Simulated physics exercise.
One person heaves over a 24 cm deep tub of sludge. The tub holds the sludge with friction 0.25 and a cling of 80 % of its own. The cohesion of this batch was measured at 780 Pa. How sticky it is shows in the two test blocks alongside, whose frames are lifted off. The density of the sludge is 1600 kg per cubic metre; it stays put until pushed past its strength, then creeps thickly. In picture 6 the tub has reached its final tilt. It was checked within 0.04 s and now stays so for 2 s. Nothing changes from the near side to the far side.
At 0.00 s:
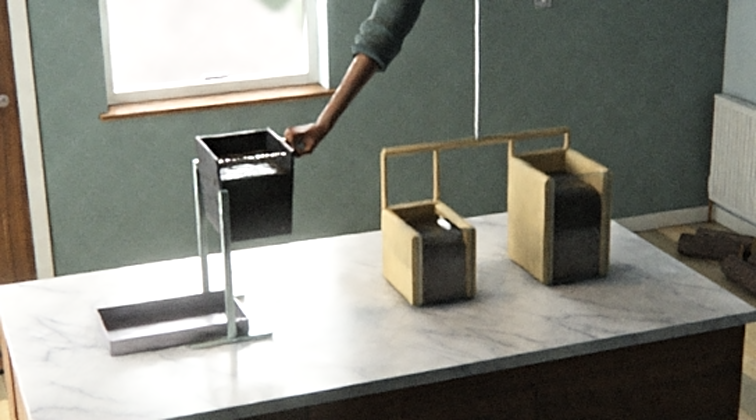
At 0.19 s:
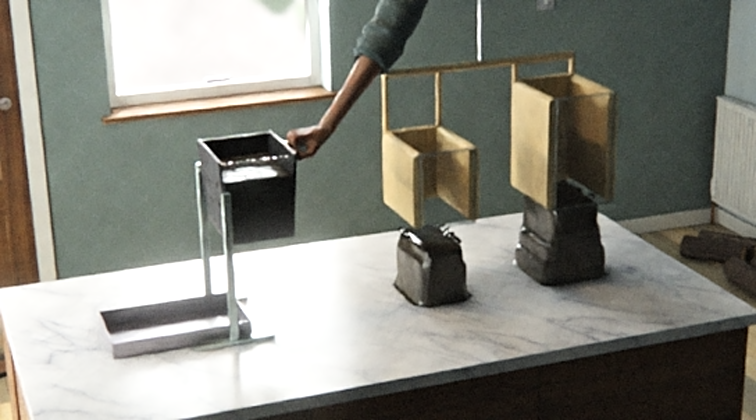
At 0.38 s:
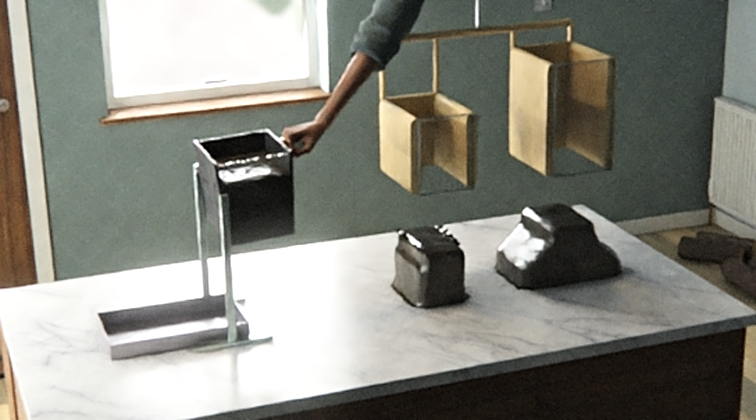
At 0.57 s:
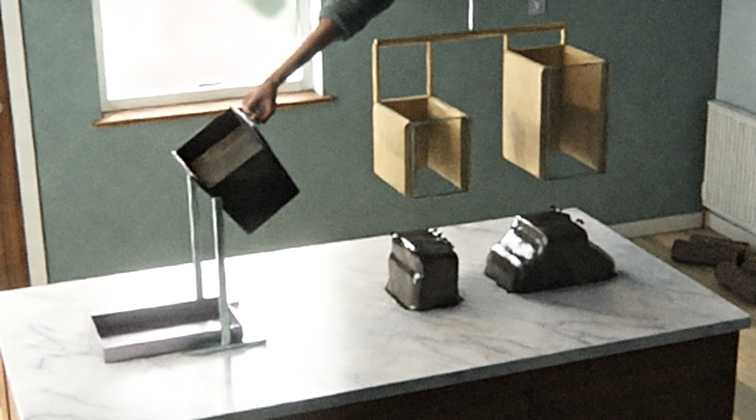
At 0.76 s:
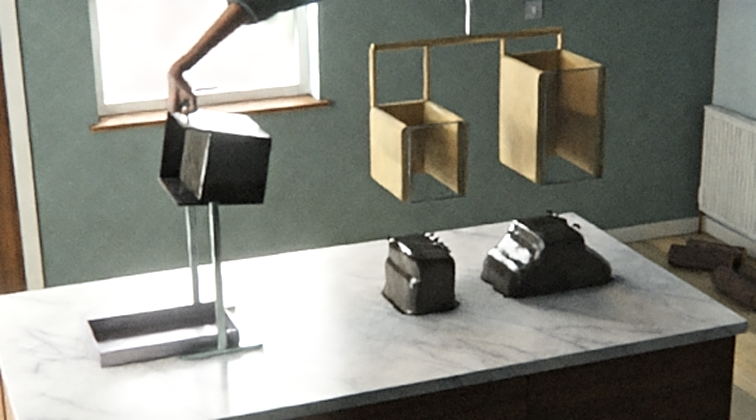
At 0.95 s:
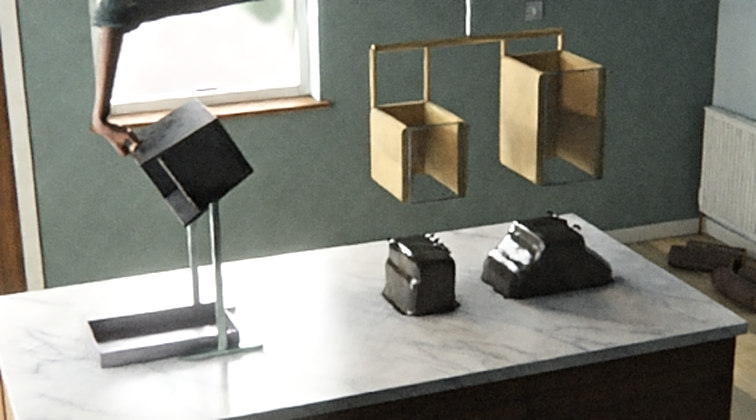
On a marble counter, wooden moulds lift off dark blocks, then a hand tips a black tub leftward.
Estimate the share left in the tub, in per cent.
Close to 0 per cent.
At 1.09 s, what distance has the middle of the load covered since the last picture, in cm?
Roughly 9 cm.
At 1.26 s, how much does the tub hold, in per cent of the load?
Near 6 %.
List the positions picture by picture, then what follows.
In the first frame, handle-side rim at (291, 152), tilt 0 degrees; crest of the sludge at (287, 172); block heights 19 cm, 29 cm (left to right).
In the second frame, handle-side rim at (294, 155), tilt 0 degrees; crest of the sludge at (290, 175); block heights 18 cm, 26 cm (left to right).
In the third frame, handle-side rim at (289, 152), tilt 3 degrees; crest of the sludge at (282, 174); block heights 18 cm, 19 cm (left to right).
In the fourth frame, handle-side rim at (253, 128), tilt 35 degrees; crest of the sludge at (261, 148); block heights 18 cm, 18 cm (left to right).
In the fifth frame, handle-side rim at (187, 130), tilt 80 degrees; crest of the sludge at (214, 135); block heights 18 cm, 18 cm (left to right).
In the sixth frame, handle-side rim at (142, 168), tilt 120 degrees; crest of the sludge at (210, 127); block heights 18 cm, 18 cm (left to right).
After 1.09 s, the tub is at 121 degrees and holds 83 %.
After 1.26 s, the tub is at 121 degrees and holds 6 %.
After 1.43 s, the tub is at 121 degrees and holds 0 %.
After 1.60 s, the tub is at 121 degrees and holds 0 %.
After 2.95 s, the tub is at 121 degrees and holds 0 %.
